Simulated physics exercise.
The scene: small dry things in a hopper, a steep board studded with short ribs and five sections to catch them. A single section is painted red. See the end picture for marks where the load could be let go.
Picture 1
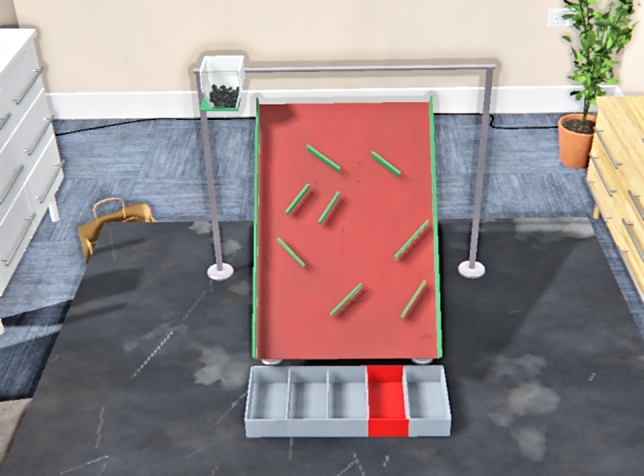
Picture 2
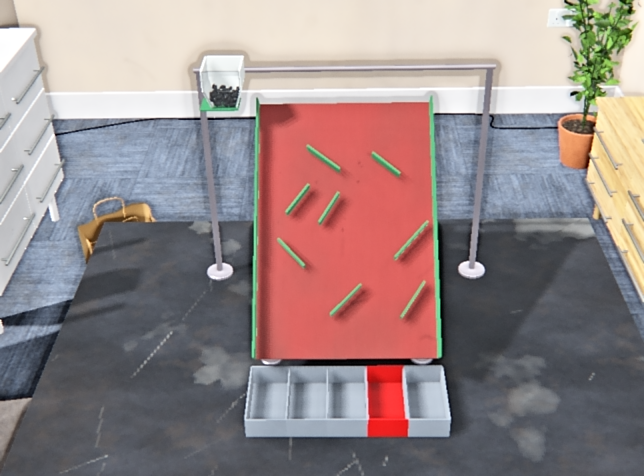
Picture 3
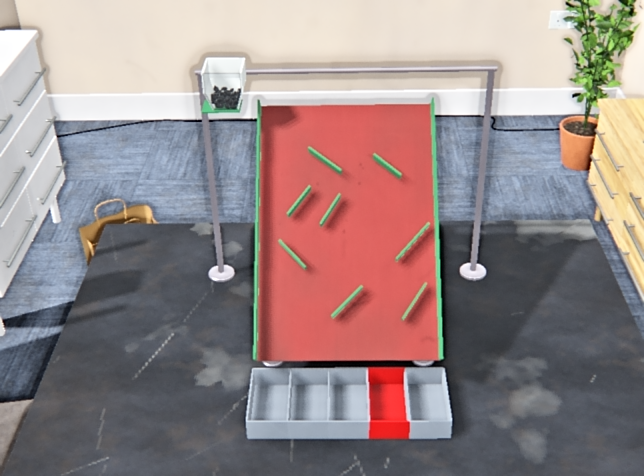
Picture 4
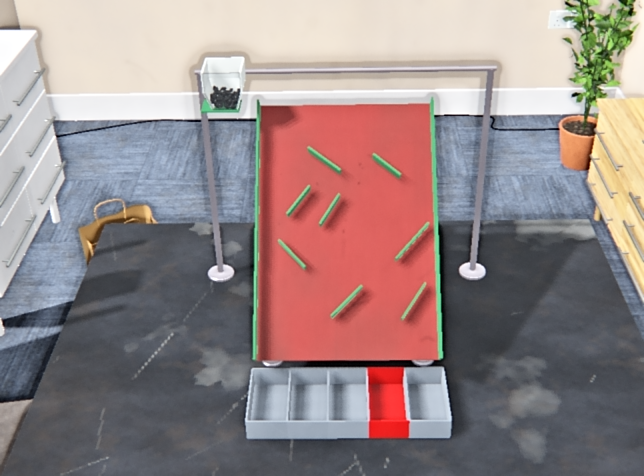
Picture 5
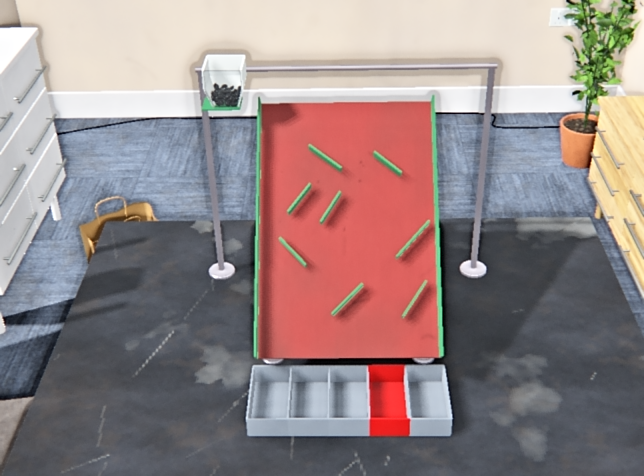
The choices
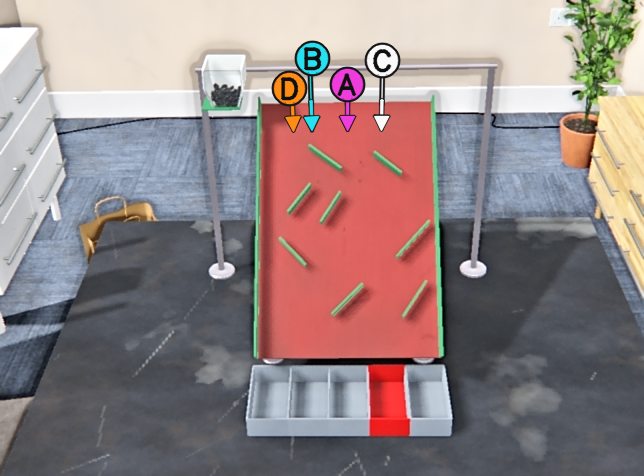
In a room, a hopper of black beans stays still beside a steep red ribbed board.
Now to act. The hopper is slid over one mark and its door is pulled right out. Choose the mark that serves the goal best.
Take A.
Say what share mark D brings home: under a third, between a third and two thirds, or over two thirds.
It is under a third.
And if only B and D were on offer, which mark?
That is mark B.
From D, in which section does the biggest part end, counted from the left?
The first.
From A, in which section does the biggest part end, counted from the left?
The fourth from the left.
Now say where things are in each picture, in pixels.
In the first picture, hopper at (223, 98), black beans, door shut.
In the second picture, ribs (307, 145) to (340, 168), (372, 152) to (400, 173), (286, 212) to (309, 184).
In the third picture, ribs (320, 224) to (340, 194), (279, 240) to (305, 267), (397, 259) to (429, 223).
In the fourth picture, ribs (331, 316) to (362, 286), (402, 318) to (426, 283).
In the fifth picture, red section at (390, 426), number 4 of 5 from the left.
On the marked copy, mark A meets the board at (347, 125); mark B meets the board at (311, 125); mark C meets the board at (381, 125); mark D meets the board at (293, 126).
For mark A, about half in the red section, about a third in other sections, a small part held on the board, a small part outside the box.
For mark B, about a quarter in the red section, about half in other sections, a small part held on the board, a stray few outside the box.
For mark C, a small part in the red section, about two thirds in other sections, a small part held on the board, a small part outside the box.
For mark D, none in the red section, nearly all in other sections.
